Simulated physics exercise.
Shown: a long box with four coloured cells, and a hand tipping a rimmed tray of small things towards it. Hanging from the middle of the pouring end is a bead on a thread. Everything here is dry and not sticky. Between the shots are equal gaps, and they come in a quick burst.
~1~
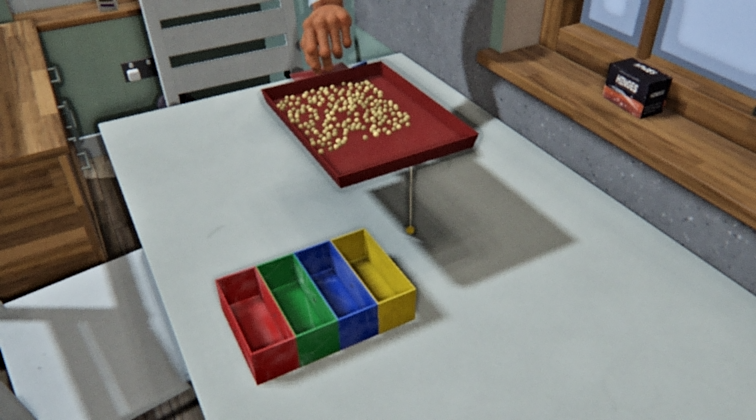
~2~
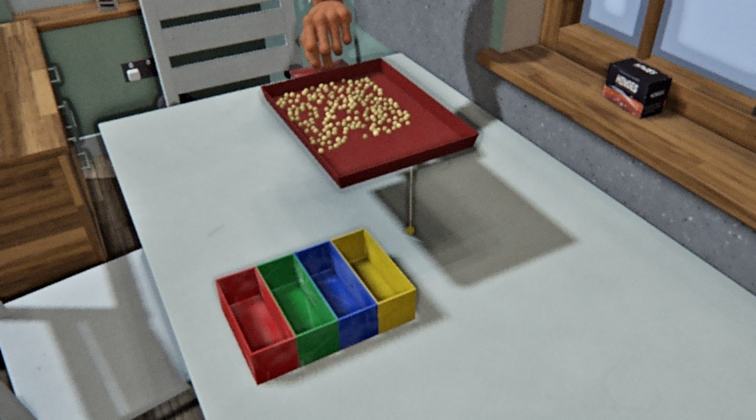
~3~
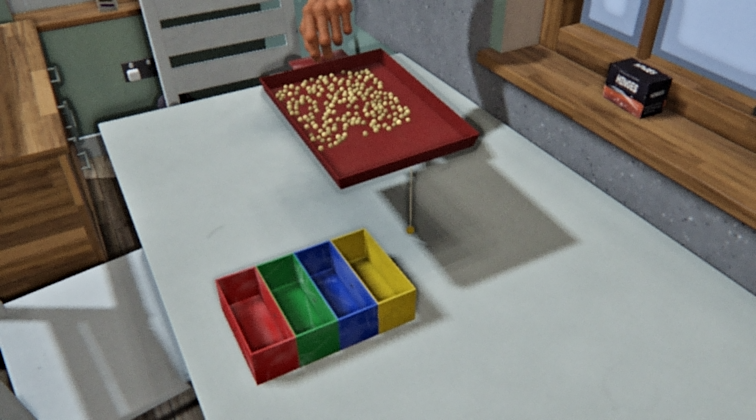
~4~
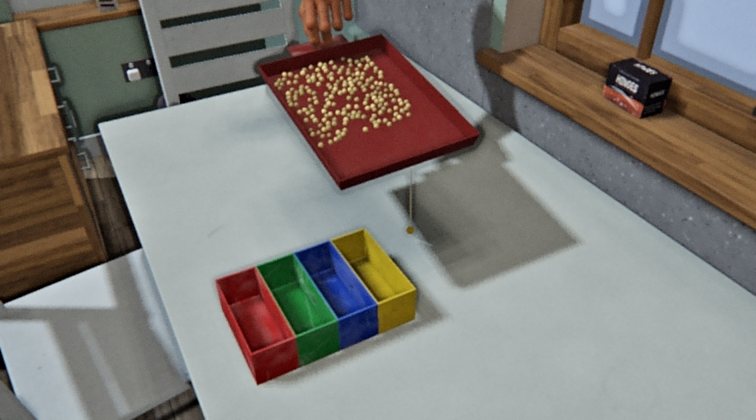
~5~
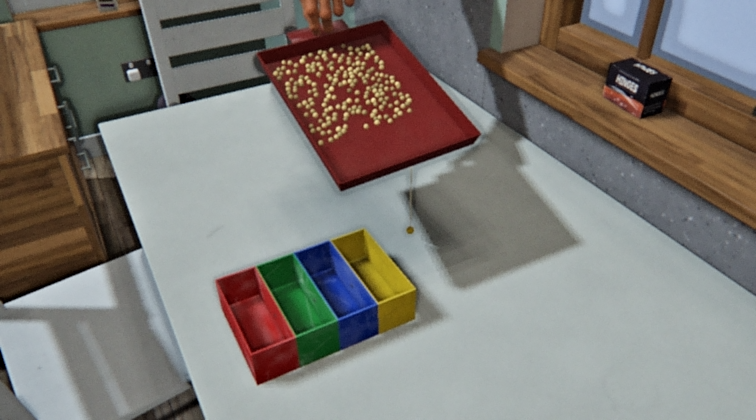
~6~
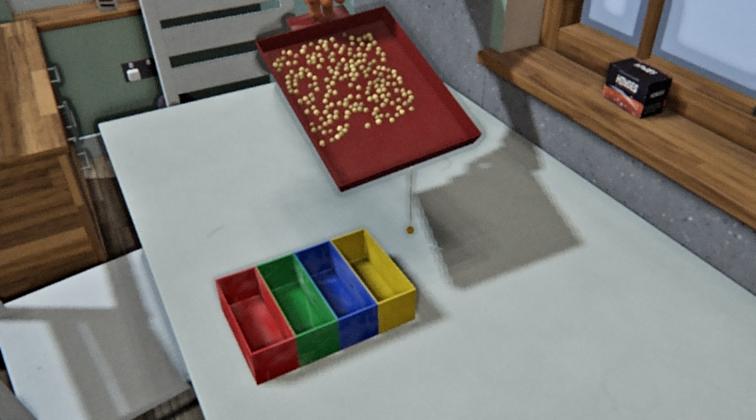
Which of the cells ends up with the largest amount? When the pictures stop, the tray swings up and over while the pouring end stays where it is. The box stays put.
The yellow cell ends up with the largest amount.
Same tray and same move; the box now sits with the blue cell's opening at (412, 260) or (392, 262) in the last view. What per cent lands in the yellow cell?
Trial 1 about 0 %, trial 2 about 10 %.
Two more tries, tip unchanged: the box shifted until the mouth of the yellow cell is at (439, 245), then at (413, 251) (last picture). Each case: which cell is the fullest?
The green cell, then the blue one.
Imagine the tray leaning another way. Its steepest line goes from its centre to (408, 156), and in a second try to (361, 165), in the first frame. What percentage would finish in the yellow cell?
The first gives 10 %, the second 60 %.
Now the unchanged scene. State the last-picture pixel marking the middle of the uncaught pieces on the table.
Centre: Roughly (440, 301).
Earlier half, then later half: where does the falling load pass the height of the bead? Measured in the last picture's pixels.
(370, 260) for the early half, (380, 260) for the late half.
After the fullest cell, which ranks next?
Rank 2: The cell in blue.
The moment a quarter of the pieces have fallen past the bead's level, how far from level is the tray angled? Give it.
A tilt of roughly 80°.
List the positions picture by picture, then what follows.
Corners of the pouring end at (340, 174) and (474, 133), level; middle of the load at (345, 108), soya beans; bead on its thread at (410, 230); red cell at (275, 358); green cell at (318, 341); blue cell at (358, 324); yellow cell at (397, 308), in the first frame.
Corners of the pouring end at (340, 174) and (474, 133), level; middle of the load at (345, 106), in the second frame.
Corners of the pouring end at (341, 176) and (474, 133), tipped barely, lowest at the left corner; middle of the load at (345, 100), in the third frame.
Corners of the pouring end at (341, 178) and (475, 132), tipped a little, lowest at the left corner; middle of the load at (344, 91), in the fourth frame.
Corners of the pouring end at (341, 180) and (476, 132), tipped clearly, lowest at the left corner; middle of the load at (345, 83), in the fifth frame.
Corners of the pouring end at (342, 182) and (477, 133), tipped clearly, lowest at the left corner; middle of the load at (346, 76), about half on the move; red cell at (275, 358); green cell at (318, 341); blue cell at (358, 324); yellow cell at (397, 308), in the sixth frame.
Soon, tray tipped steeply; most on the tray; a small part in the yellow cell; a stray few in the blue cell; about a quarter falling or outside the box.
A while on, tray tipped past a quarter turn; about a quarter on the tray; about a quarter in the yellow cell; a small part in the blue cell; about a third falling or outside the box.
Towards the end, tray tipped past a quarter turn; about half in the yellow cell; about a quarter in the blue cell; a stray few in the green cell; about a third falling or outside the box.
Finally, tray tipped past a quarter turn; about half in the yellow cell; about a quarter in the blue cell; a stray few in the green cell; none in the red cell; about a third outside the box.
